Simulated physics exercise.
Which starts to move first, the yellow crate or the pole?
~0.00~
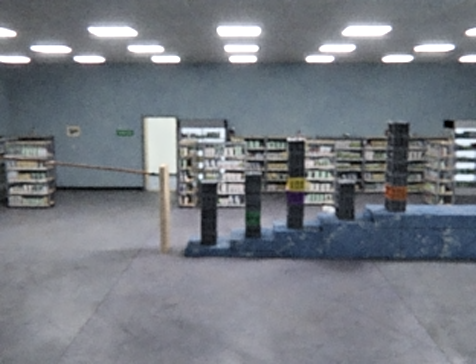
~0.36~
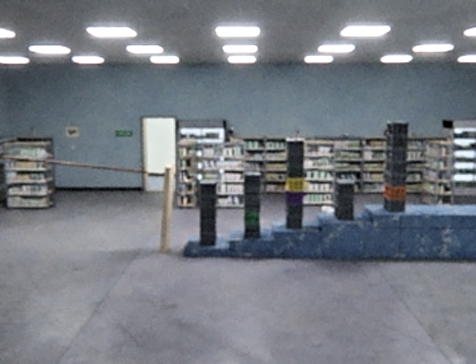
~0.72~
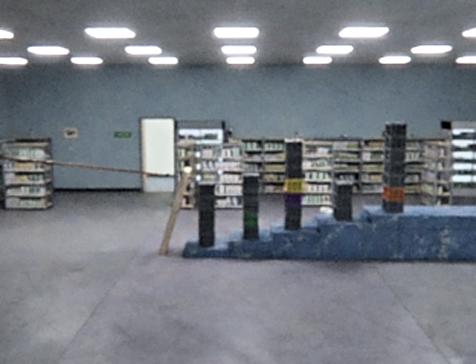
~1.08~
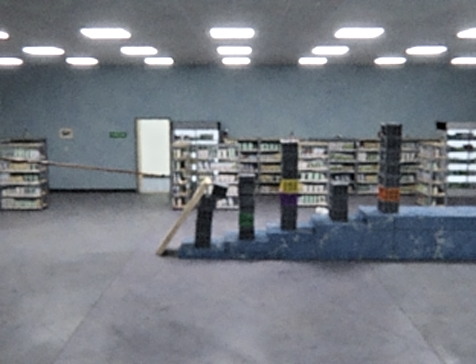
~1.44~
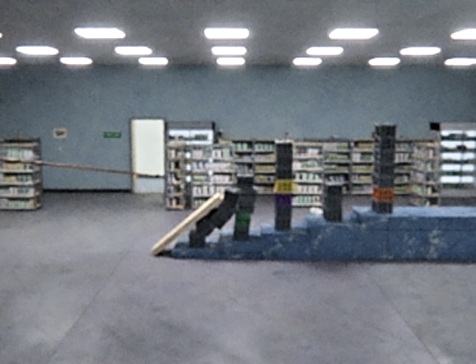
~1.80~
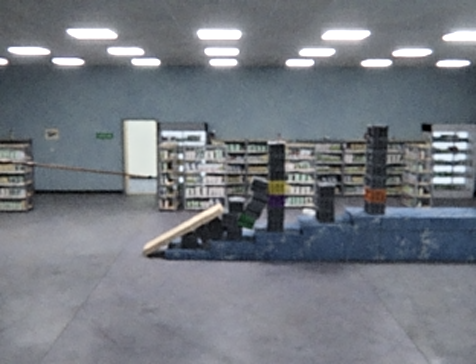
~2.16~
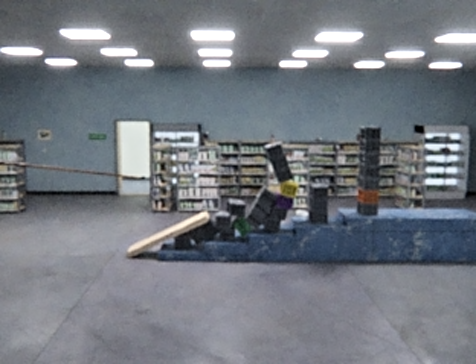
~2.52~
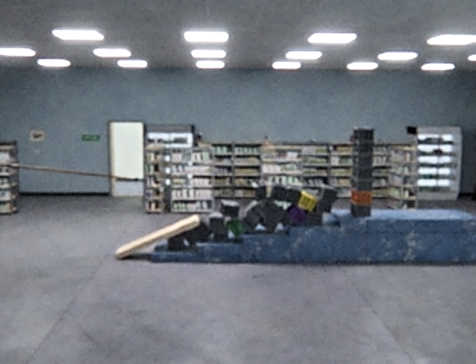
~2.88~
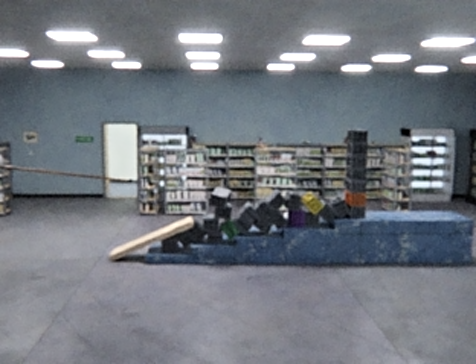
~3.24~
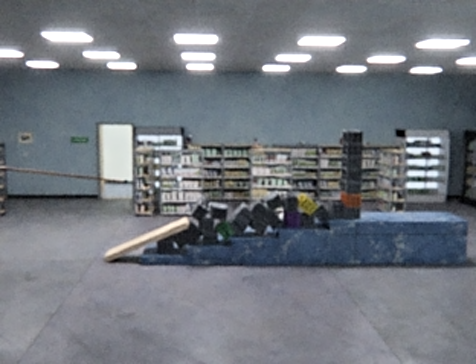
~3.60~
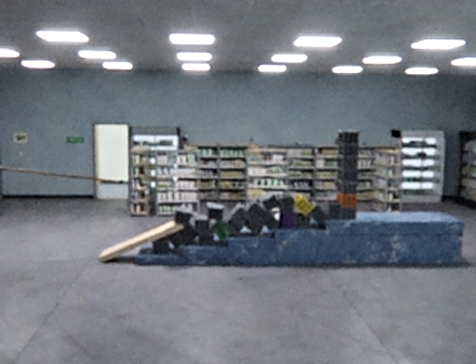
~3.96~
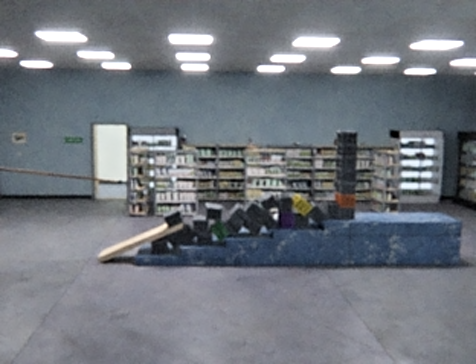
The pole starts to move first, pushing toward the board. The yellow crate only shifts later, when its column begins to topple.
